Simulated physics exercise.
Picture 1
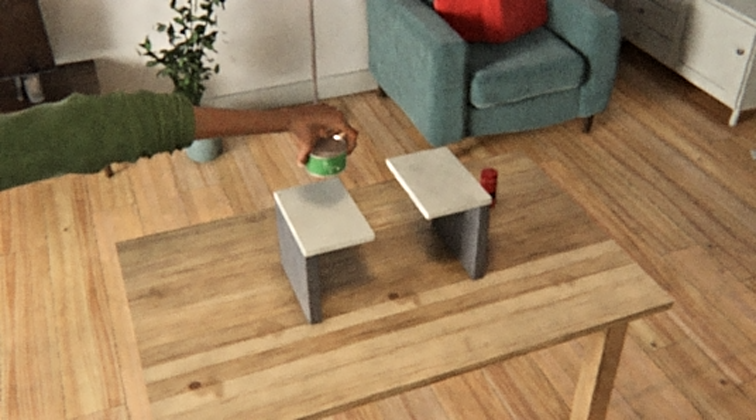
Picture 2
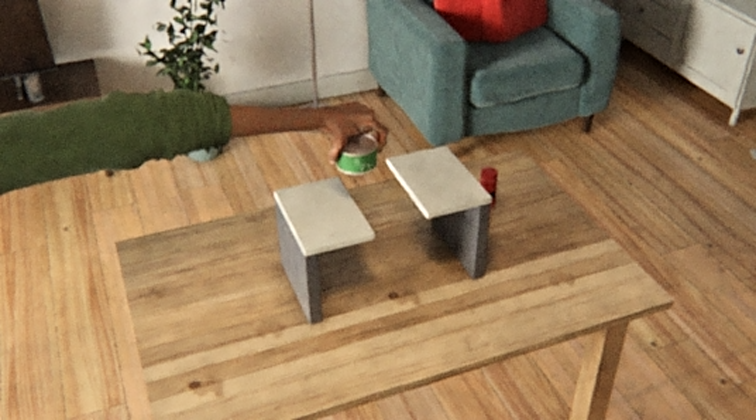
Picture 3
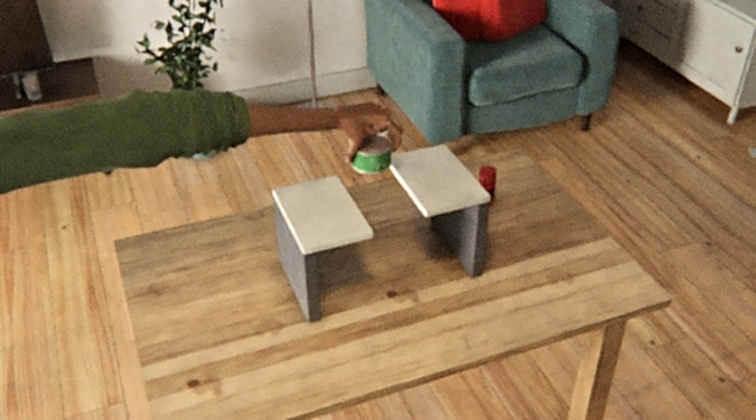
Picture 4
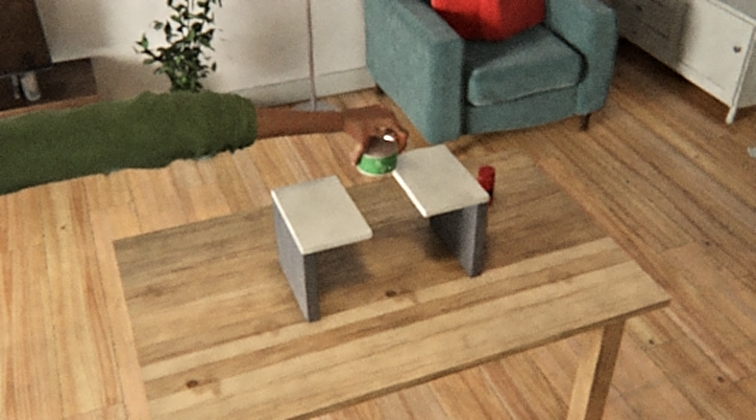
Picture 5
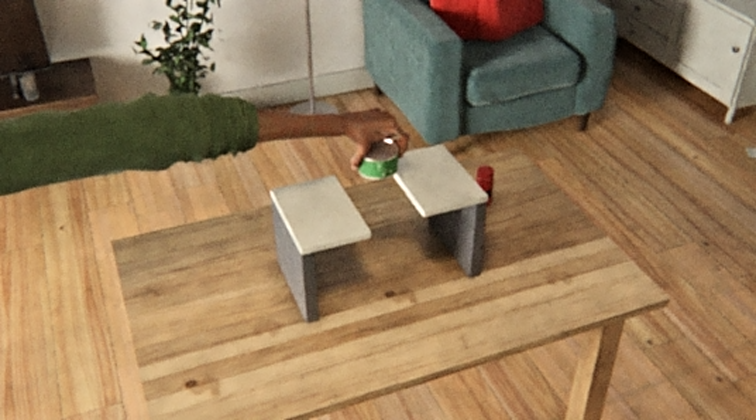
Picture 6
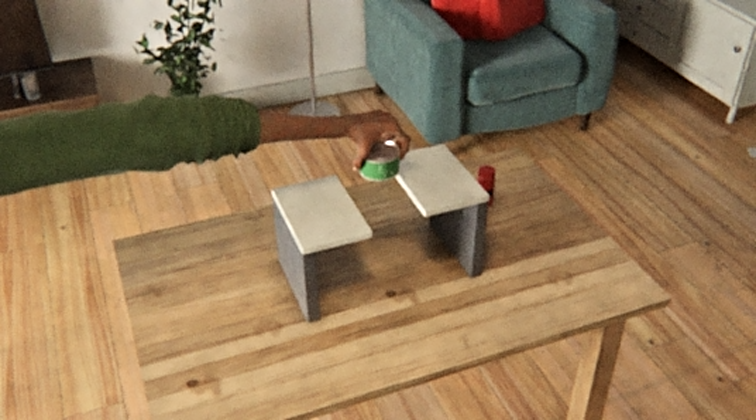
The clip shows a hand in a green sleeve carrying a green tub rightward above a wooden table with two pale-topped stands and a red shaker, then holding it nearly still beside the right stand.
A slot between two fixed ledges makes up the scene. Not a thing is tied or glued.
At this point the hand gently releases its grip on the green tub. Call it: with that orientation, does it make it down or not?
It makes it down.
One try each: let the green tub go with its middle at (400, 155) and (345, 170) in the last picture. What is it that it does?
Passes; held.
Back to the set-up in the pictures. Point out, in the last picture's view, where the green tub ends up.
The object finishes roughly at pixel (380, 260).
Then, 0.30 s on from there, green tub shifted well along near (380, 230).
Then, 0.40 s on from there, green tub shifted well along near (380, 249).
Then, 0.50 s on from there, as before.
In the end, moved from the start, green tub; red shaker unmoved. At the end, from the last picture's camera, green tub near (380, 260). The tub goes down the gap.
